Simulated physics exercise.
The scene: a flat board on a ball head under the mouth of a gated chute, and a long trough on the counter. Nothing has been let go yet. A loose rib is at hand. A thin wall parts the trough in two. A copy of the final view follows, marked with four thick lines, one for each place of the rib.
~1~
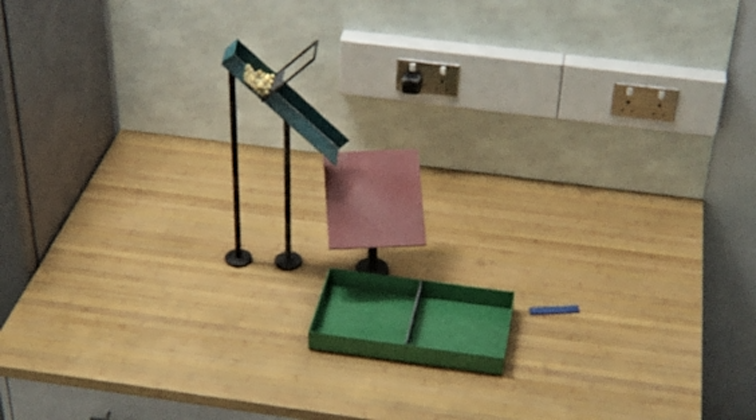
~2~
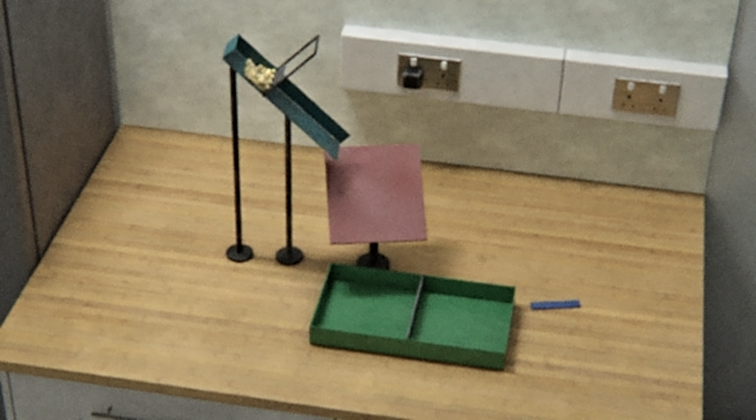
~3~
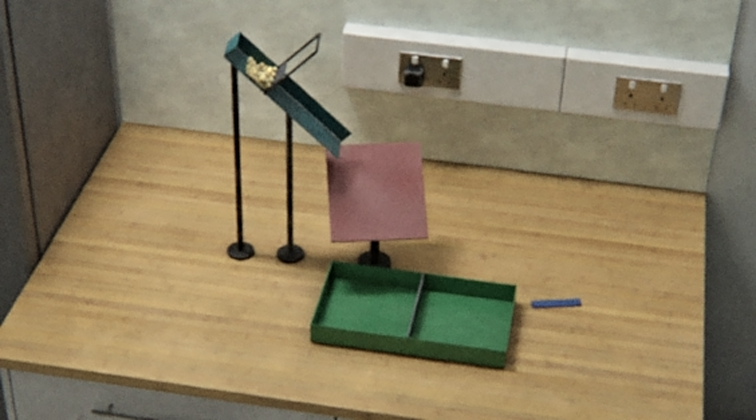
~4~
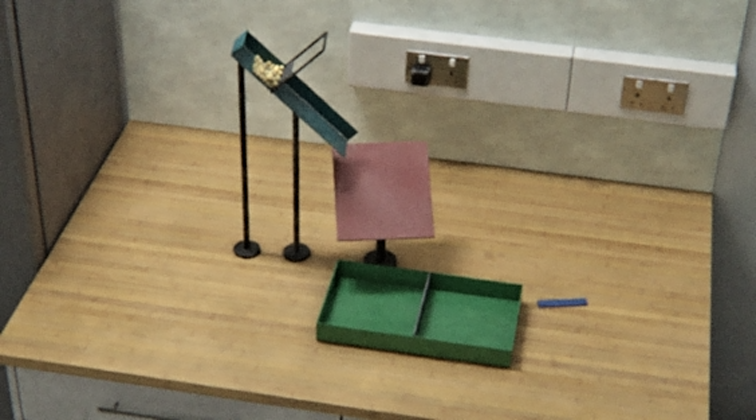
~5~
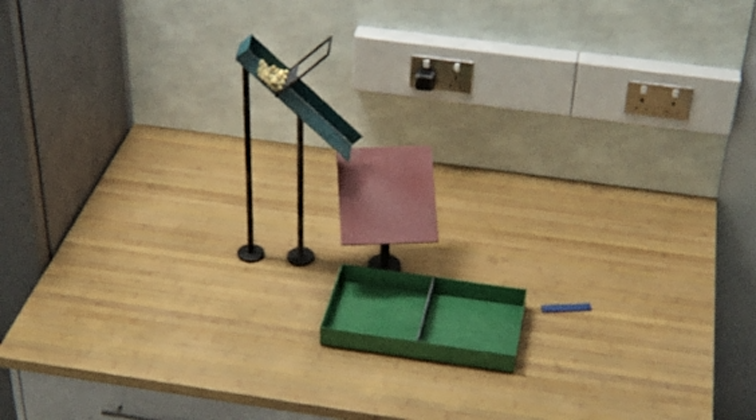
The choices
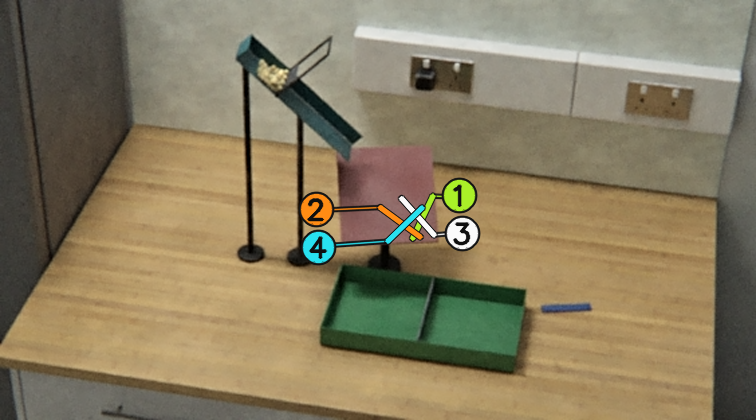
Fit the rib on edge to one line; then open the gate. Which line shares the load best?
Line 3 does it best.
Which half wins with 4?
Left.
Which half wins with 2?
Right.
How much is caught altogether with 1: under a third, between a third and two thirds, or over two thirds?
It is over two thirds.
On the marked copy, line 1 from (432, 196) to (412, 238); line 2 from (380, 207) to (420, 237); line 3 from (401, 198) to (434, 235); line 4 from (422, 207) to (387, 241).
Choosing 1, of what is caught, all but a few in the left half, a small share in the right.
Choosing 2, of what is caught, only a few in the left half, all but a few in the right.
Choosing 3, of what is caught, close to half in the left half, close to half in the right.
Choosing 4, of what is caught, all but a few in the left half, a small share in the right.
